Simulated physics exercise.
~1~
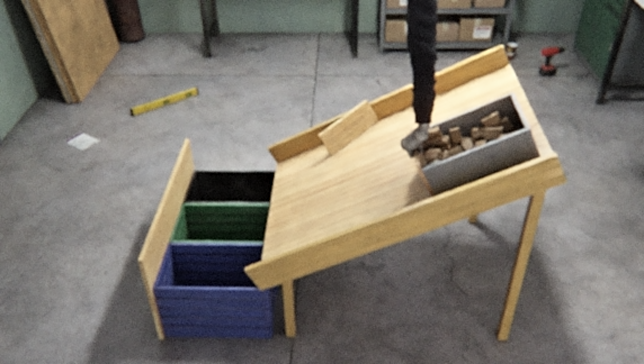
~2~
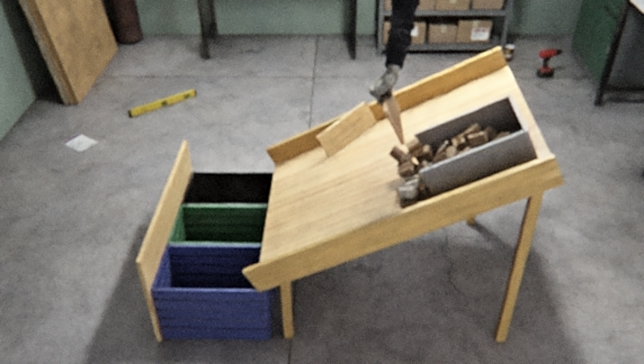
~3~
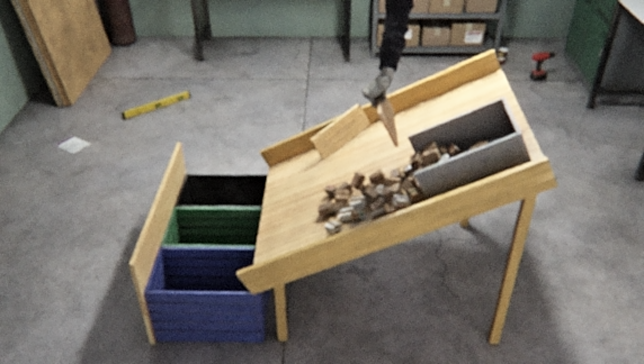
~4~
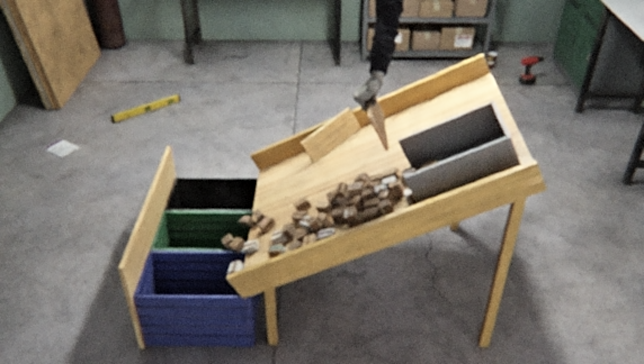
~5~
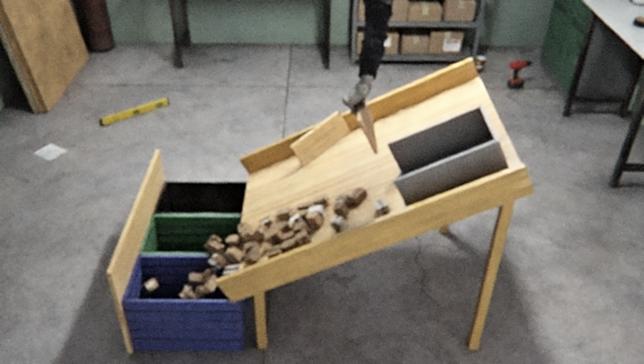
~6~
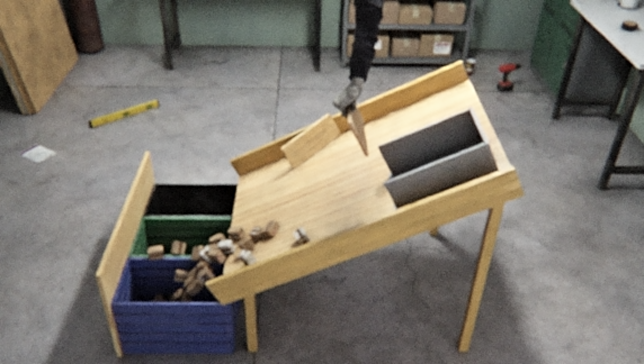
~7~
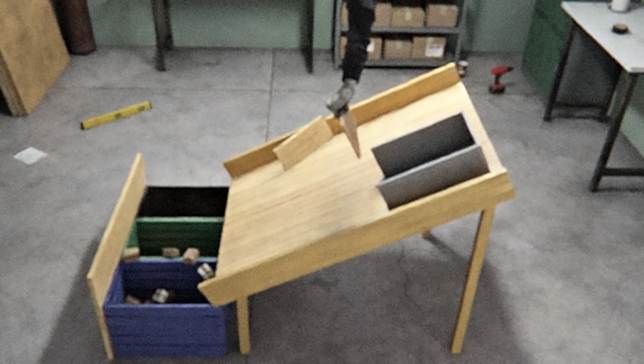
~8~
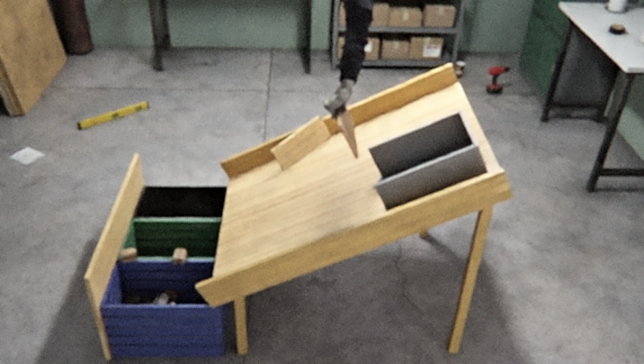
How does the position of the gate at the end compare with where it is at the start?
At the start the gate is at the open front of the grey pen, holding the blocks in. By the end it is clear of the pen, held by the gloved hand above the far part of the slope, between the pen and the angled board.
